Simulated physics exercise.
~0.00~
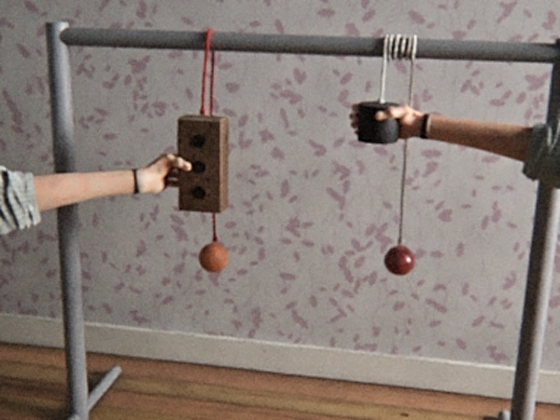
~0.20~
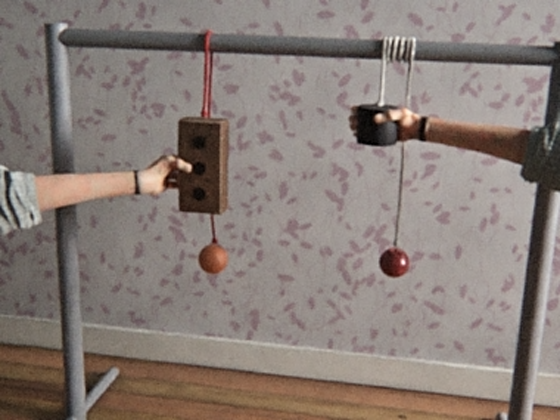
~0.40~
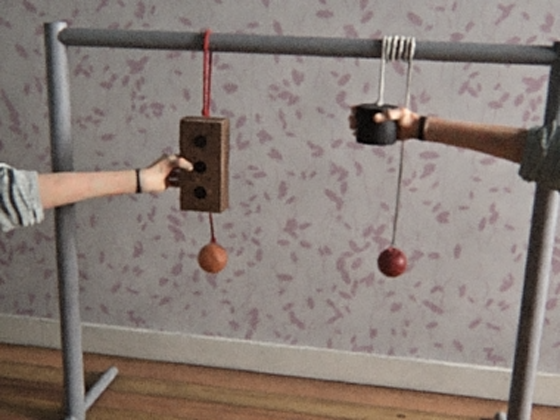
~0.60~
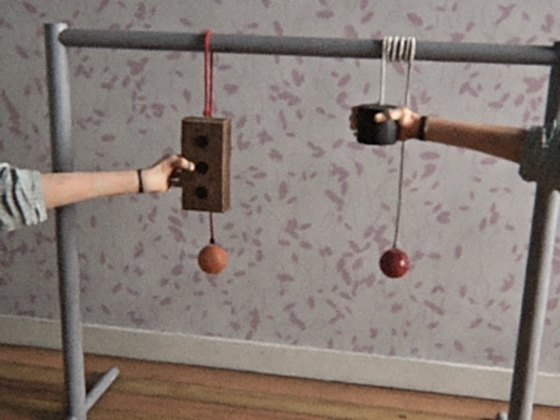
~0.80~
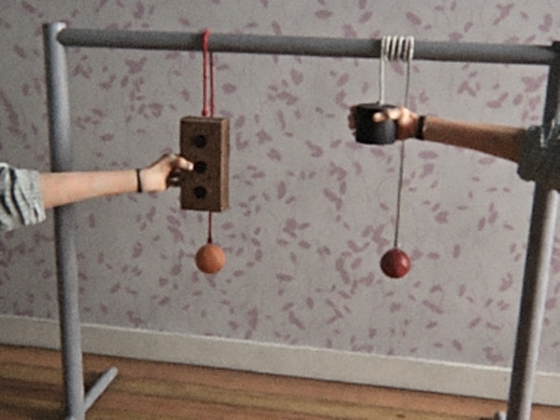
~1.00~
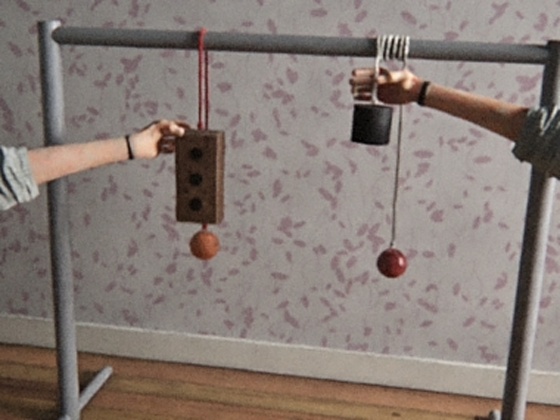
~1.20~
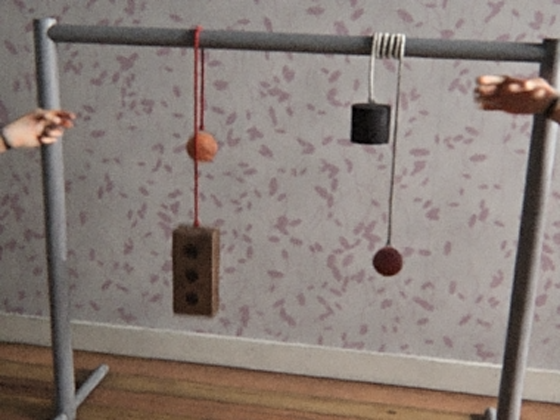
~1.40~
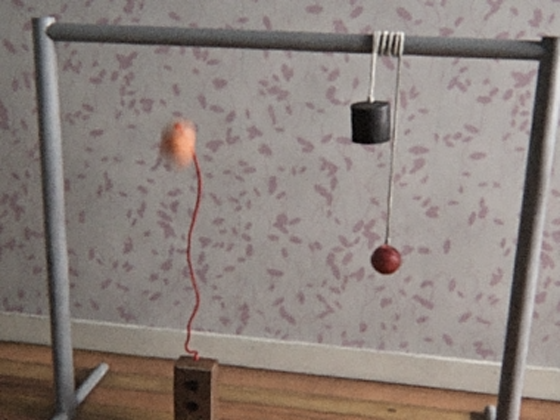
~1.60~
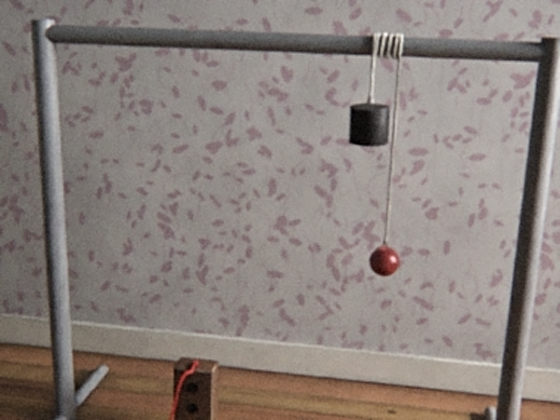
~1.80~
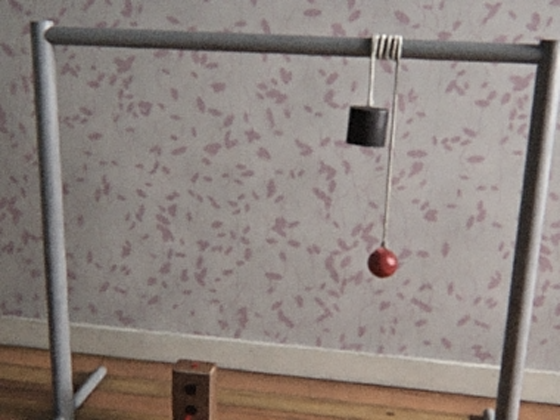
Two hands reach in from either side of a grey rail set before a pale wall with pinkish flecks, seen from the front by a slightly swaying camera. The left hand holds a brown brick with dark holes on a red cord, an orange ball hanging below it, while the right holds a black cylinder on a white cord wound around the rail, with a dark red ball beneath. Both hands let go and draw back. The brick drops, pulling the orange ball upward until the red cord slips off the rail. The brick ends on the wooden floor, while the black cylinder and red ball stay hanging.
